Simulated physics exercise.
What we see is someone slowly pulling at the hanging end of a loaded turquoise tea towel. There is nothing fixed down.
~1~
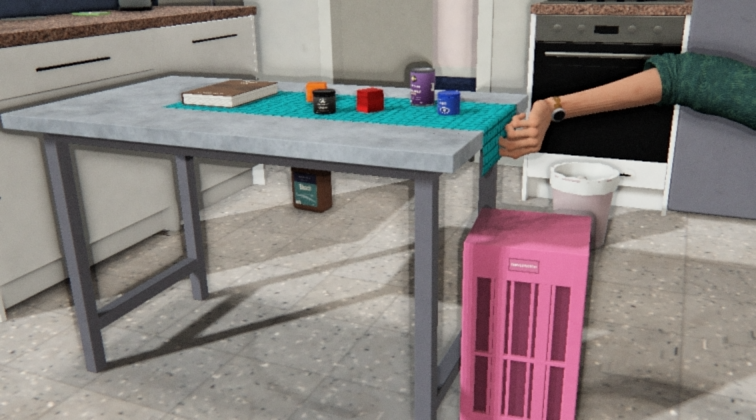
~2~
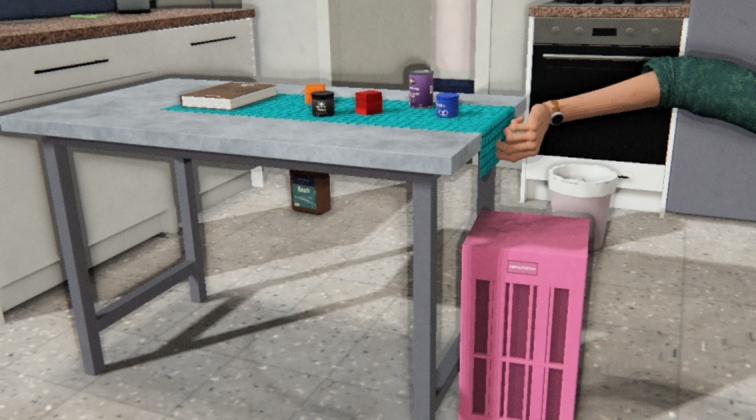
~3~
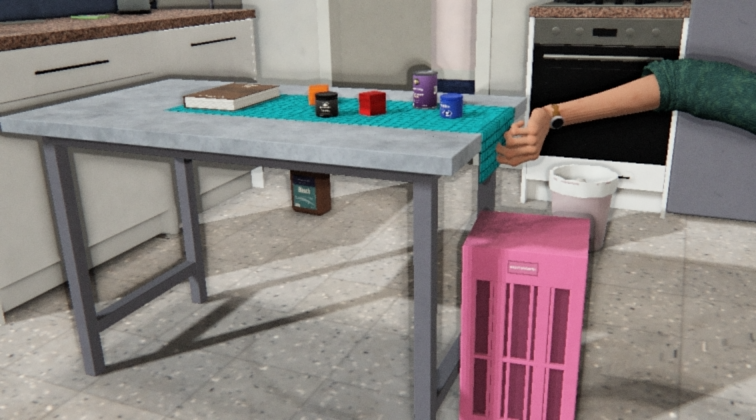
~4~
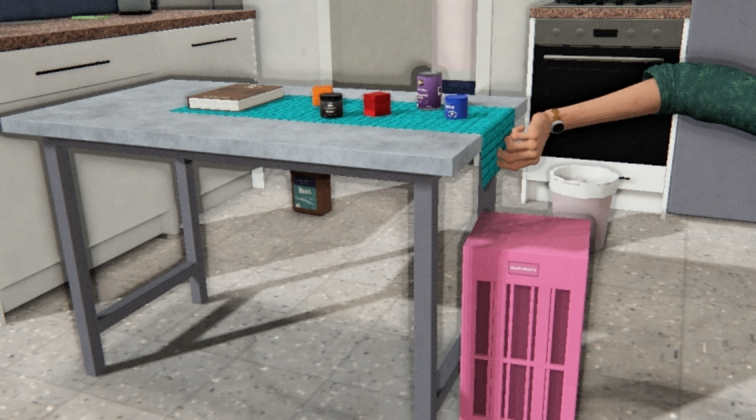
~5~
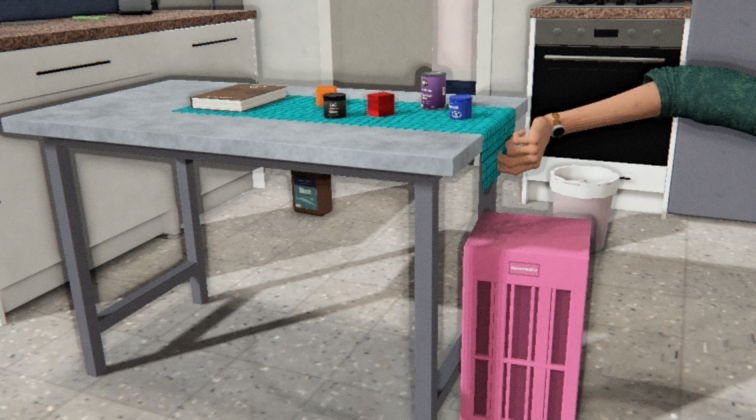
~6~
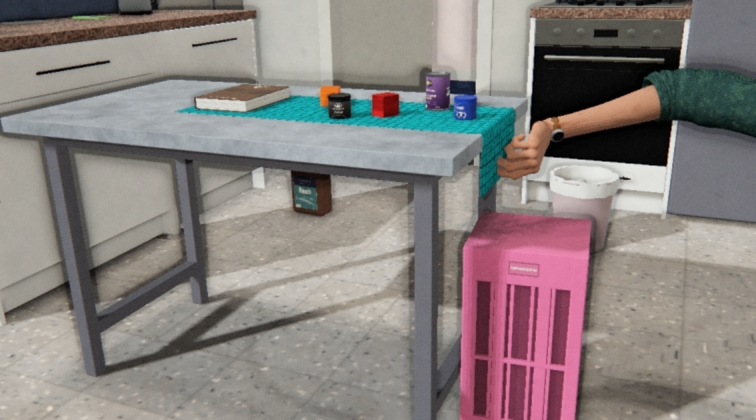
A turquoise cloth lies across a grey table in a kitchen, seen from slightly above by a still camera, with a pink crate standing on the floor below its hanging end. On it sit orange, black, red, purple and blue items, with a brown book at the left. A green-sleeved arm at right slowly pulls the cloth down, and the items creep slightly rightward together.
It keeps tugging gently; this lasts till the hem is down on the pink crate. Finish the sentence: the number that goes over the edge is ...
The number that goes over the edge is one.
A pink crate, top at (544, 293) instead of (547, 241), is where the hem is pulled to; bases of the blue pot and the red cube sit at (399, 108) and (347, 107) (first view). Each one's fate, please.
The blue pot goes over; the red cube stays on.
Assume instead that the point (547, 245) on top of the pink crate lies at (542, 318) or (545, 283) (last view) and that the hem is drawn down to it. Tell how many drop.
In that event, 3 and 2.
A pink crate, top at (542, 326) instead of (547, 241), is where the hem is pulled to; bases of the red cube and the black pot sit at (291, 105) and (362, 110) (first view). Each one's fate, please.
The red cube stays aboard; the black pot is lost.
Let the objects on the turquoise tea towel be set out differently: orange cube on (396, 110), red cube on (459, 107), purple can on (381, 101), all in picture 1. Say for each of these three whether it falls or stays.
Of the three, the orange cube stays aboard, the red cube takes a tumble, the purple can stays aboard.
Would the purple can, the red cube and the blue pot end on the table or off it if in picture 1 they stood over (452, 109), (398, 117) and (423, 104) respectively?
In the end the purple can is no longer on top, the red cube is still on top, and the blue pot is still on top.
Early on, hem on the crate; blue pot gone.
Finally, hem on the crate; blue pot gone. The answer is one.
